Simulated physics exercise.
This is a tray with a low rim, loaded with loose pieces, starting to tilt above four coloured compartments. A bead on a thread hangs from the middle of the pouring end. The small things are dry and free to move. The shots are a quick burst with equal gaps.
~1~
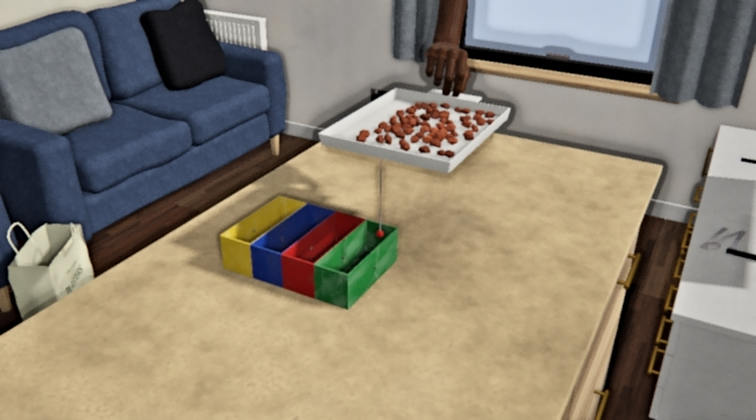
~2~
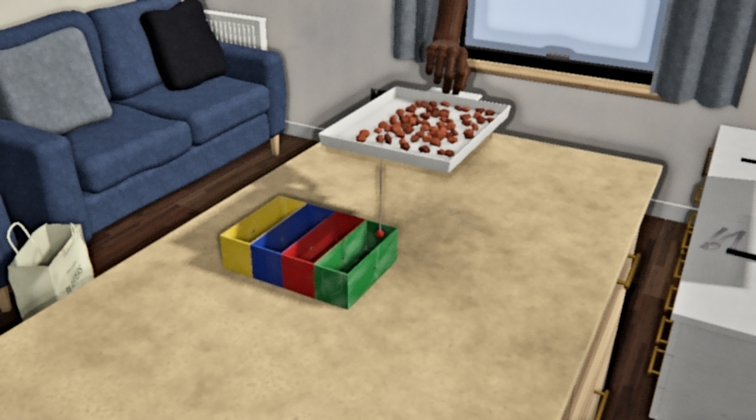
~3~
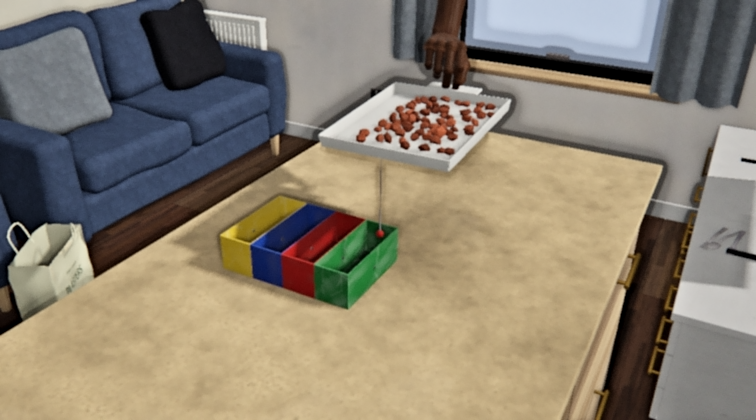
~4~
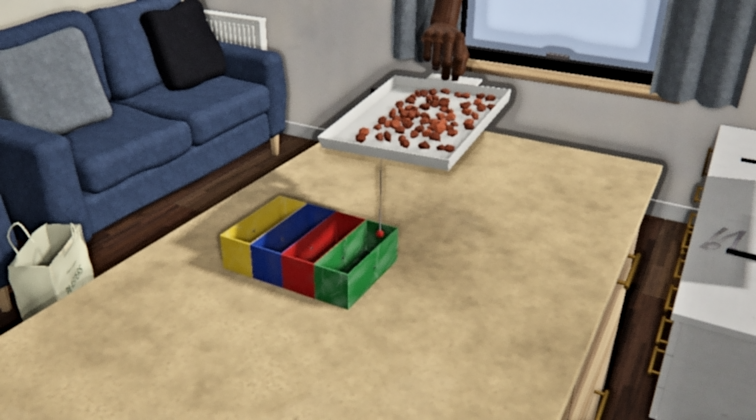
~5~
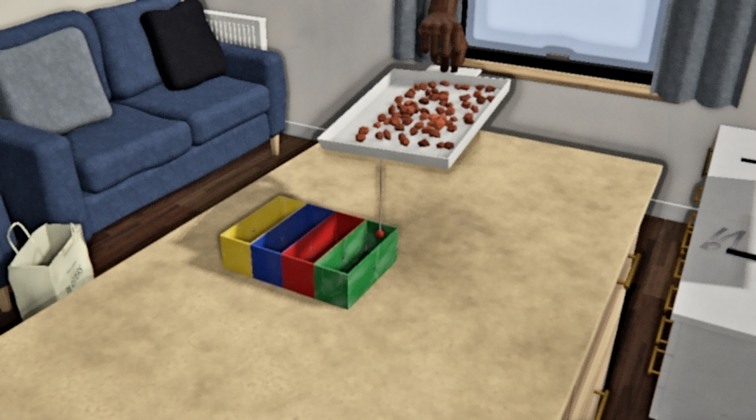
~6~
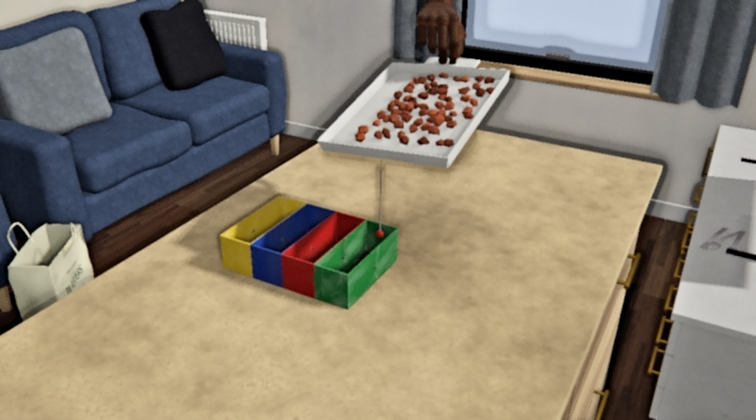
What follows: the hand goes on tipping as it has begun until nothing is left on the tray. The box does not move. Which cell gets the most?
It favours the red compartment.
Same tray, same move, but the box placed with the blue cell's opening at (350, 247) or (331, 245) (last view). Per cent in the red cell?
The first gives 10 %, the second 20 %.
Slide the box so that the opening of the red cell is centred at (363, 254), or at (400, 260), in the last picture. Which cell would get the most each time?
First the cell in blue, then the yellow cell.
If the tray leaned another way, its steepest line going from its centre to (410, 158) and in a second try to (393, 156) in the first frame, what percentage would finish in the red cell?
In turn 0 and 10 in a hundred.
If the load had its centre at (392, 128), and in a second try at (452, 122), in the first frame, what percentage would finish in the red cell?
About 60 and 60 per cent.
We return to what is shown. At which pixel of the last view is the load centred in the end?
Roughly at (319, 271).
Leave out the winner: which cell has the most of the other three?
It is the green one.
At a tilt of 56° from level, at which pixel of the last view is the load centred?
Roughly at (362, 133).
Soon, tray tipped steeply; nearly all on the tray; a stray few falling or outside the box.
A while on, tray tipped right over; most on the tray; a small part in the green cell; a small part in the red cell; a stray few in the blue cell; a small part falling or outside the box.
Towards the end, tray tipped past a quarter turn; about half in the red cell; about a quarter in the green cell; about a quarter in the blue cell; a small part falling or outside the box.
Finally, tray tipped past a quarter turn; about half in the red cell; about a quarter in the green cell; about a quarter in the blue cell; none in the yellow cell; a small part outside the box.
